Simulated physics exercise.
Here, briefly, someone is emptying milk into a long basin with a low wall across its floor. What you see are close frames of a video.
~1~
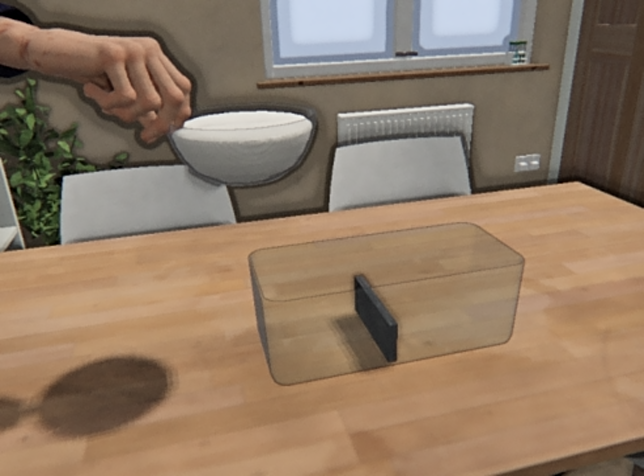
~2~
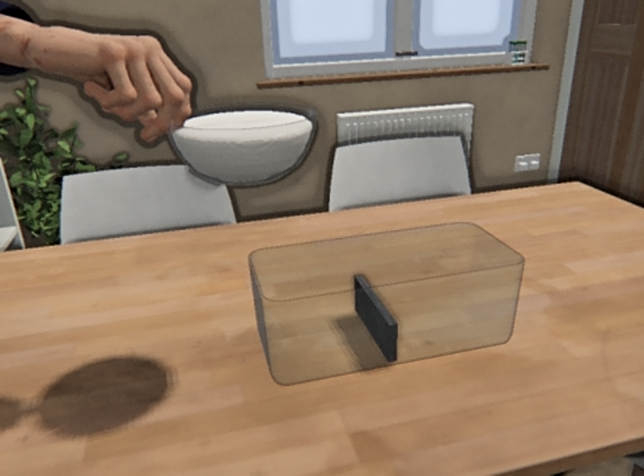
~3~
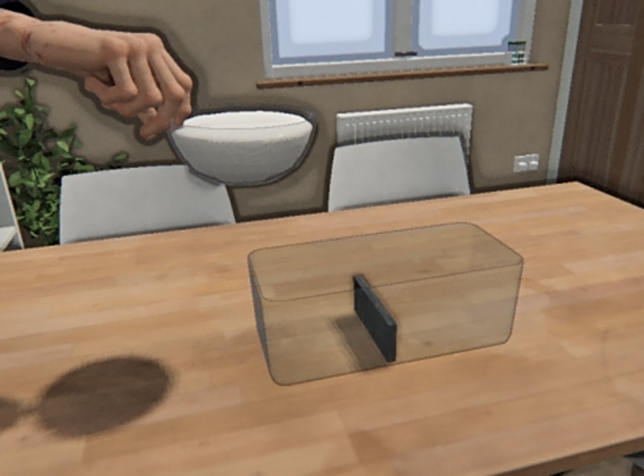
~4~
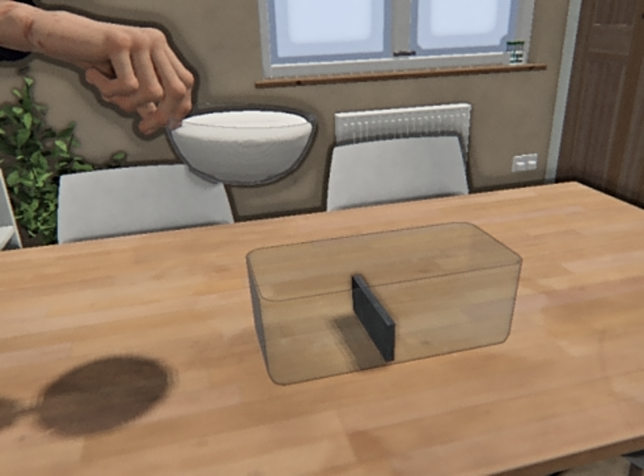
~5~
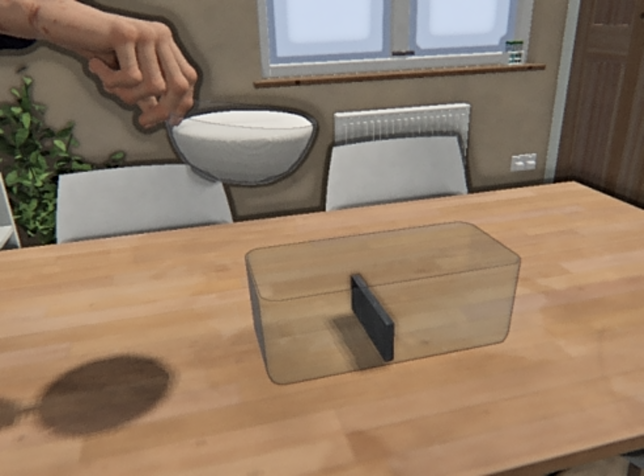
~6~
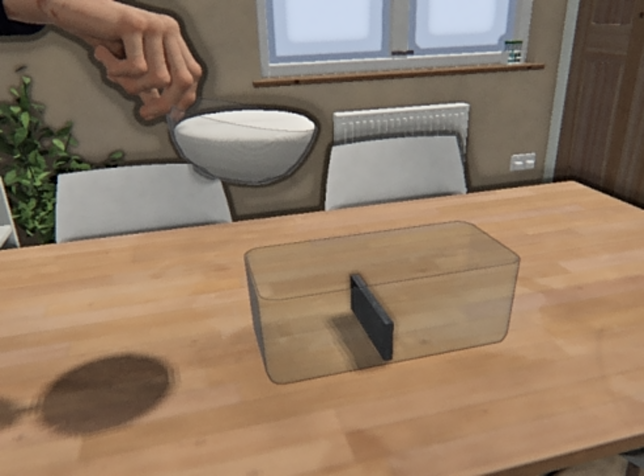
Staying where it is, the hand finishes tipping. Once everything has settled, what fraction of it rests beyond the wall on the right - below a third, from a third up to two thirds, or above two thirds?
The share right of the wall will be moderate, one third to two thirds.
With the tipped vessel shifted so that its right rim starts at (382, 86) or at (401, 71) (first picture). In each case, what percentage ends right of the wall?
Roughly 95 in a hundred the first time and 95 in a hundred the second.
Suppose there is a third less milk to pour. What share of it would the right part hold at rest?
About 25 in a hundred.
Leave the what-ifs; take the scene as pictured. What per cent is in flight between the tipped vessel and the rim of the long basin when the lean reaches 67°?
Estimated at 35 per cent or so.
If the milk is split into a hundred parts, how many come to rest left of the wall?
Roughly 50 in a hundred.
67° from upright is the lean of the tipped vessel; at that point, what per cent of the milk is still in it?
About 25 %.
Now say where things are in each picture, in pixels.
In the first picture, it leans 0°; its right rim is at (313, 111); the milk meets the walls at (170, 130) and (309, 118); the long basin's rim runs from (255, 277) to (498, 241); the wall's top is at (374, 299).
In the second picture, it leans 1°; its right rim is at (313, 112); the milk meets the walls at (170, 129) and (309, 119).
In the third picture, it leans 2°; its right rim is at (313, 114); the milk meets the walls at (170, 129) and (308, 120).
In the fourth picture, it leans 5°; its right rim is at (313, 117); the milk meets the walls at (170, 127) and (308, 120).
In the fifth picture, it leans 8°; its right rim is at (313, 121); the milk meets the walls at (171, 128) and (310, 119).
In the sixth picture, it leans 13°; its right rim is at (313, 126); the milk meets the walls at (173, 128) and (311, 121); 1 per cent is over the edge.
A moment on, the tilt is 67° and 27 per cent is still to pour, 11 is left of the wall and 28 right of it.
Next, the tilt is 104° and 0 per cent is still to pour, 47 is left of the wall and 50 right of it.
Then the tilt is 116° and 0 per cent is still to pour, 48 is left of the wall and 50 right of it.
Later the tilt is 116° and 0 per cent is still to pour, 48 is left of the wall and 50 right of it.
At rest 48 per cent lies left of the wall, 50 right of it and 1 outside.
